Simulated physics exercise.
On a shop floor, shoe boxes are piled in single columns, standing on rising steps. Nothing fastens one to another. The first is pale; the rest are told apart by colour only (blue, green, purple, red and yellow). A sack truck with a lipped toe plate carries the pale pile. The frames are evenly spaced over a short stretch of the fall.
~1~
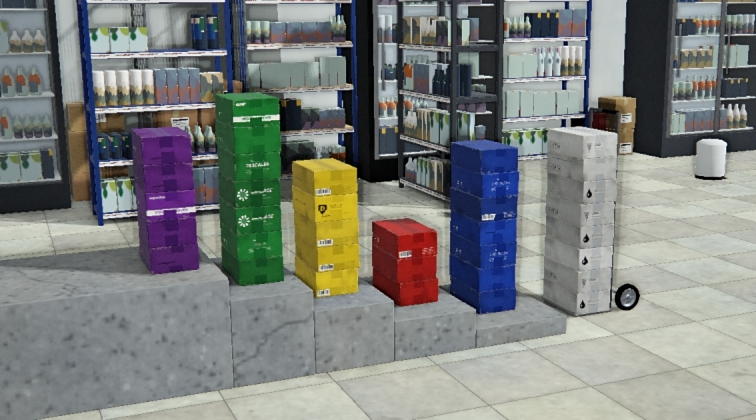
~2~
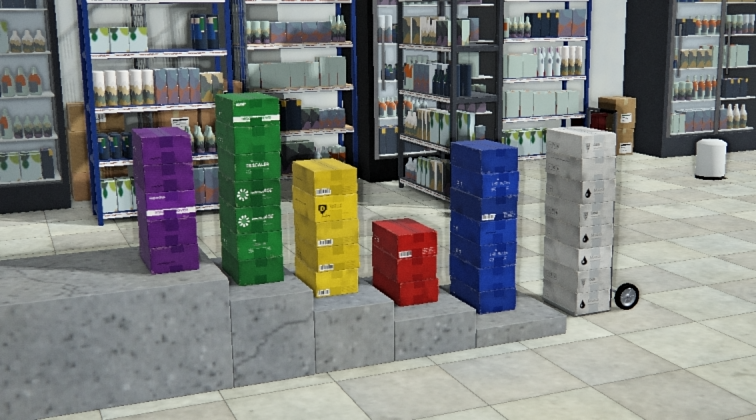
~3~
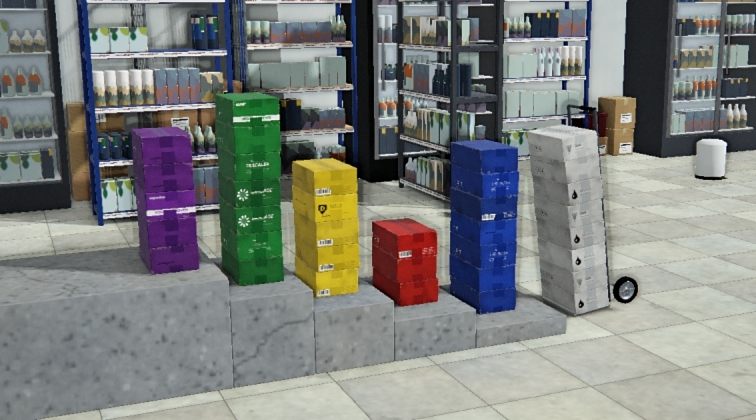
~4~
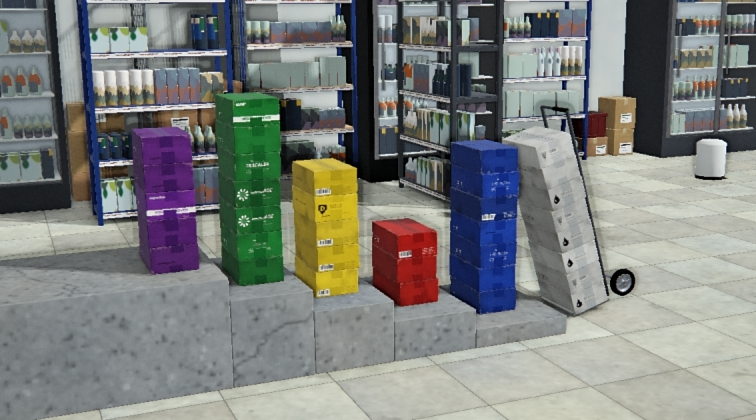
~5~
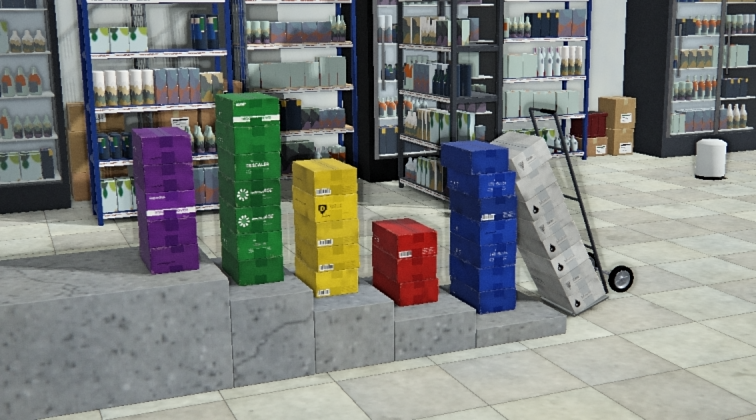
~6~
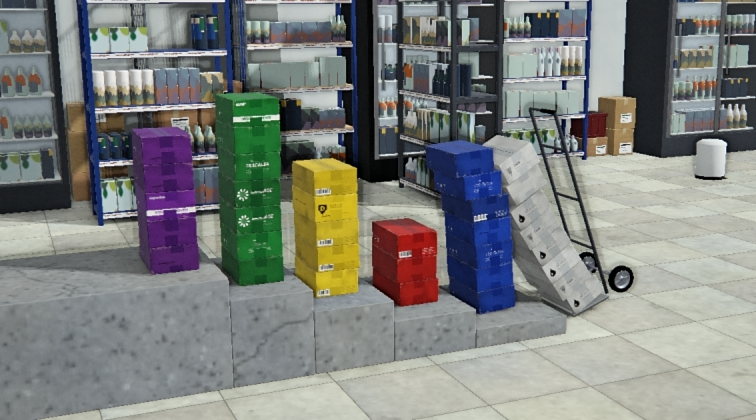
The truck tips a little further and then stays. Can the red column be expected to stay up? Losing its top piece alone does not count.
The red pile mostly stays up.
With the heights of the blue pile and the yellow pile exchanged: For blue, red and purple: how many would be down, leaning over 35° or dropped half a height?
Pile by pile, blue 2, red 0, purple 0.
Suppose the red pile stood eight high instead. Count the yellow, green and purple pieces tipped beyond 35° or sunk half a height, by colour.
Yellow 0, green 0, purple 0.
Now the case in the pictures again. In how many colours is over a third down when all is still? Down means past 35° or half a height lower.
1 of them.
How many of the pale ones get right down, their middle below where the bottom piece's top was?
The count is 0.
Soon after the last picture, 8 of the pale pile down; none of the 3 red boxes down (0 of 27 in all colours); top red box unmoved; top blue box leaning a little.
A little later, 8 of the pale pile down; none of the 3 red boxes down (0 of 27 in all colours); top red box unmoved; top blue box leaning clearly, half its height lower.
Later still, 8 of the pale pile down; none of the 3 red boxes down (2 of 27 in all colours); top red box shifted about its own height; top blue box leaning well over, about its own height lower.
At rest, 8 of the pale pile down; none of the 3 red boxes down (3 of 27 in all colours); top red box leaning a little; top blue box leaning well over, about its own height lower. As the last picture would show them, middles, top red box near (371, 243), top blue box near (356, 198).
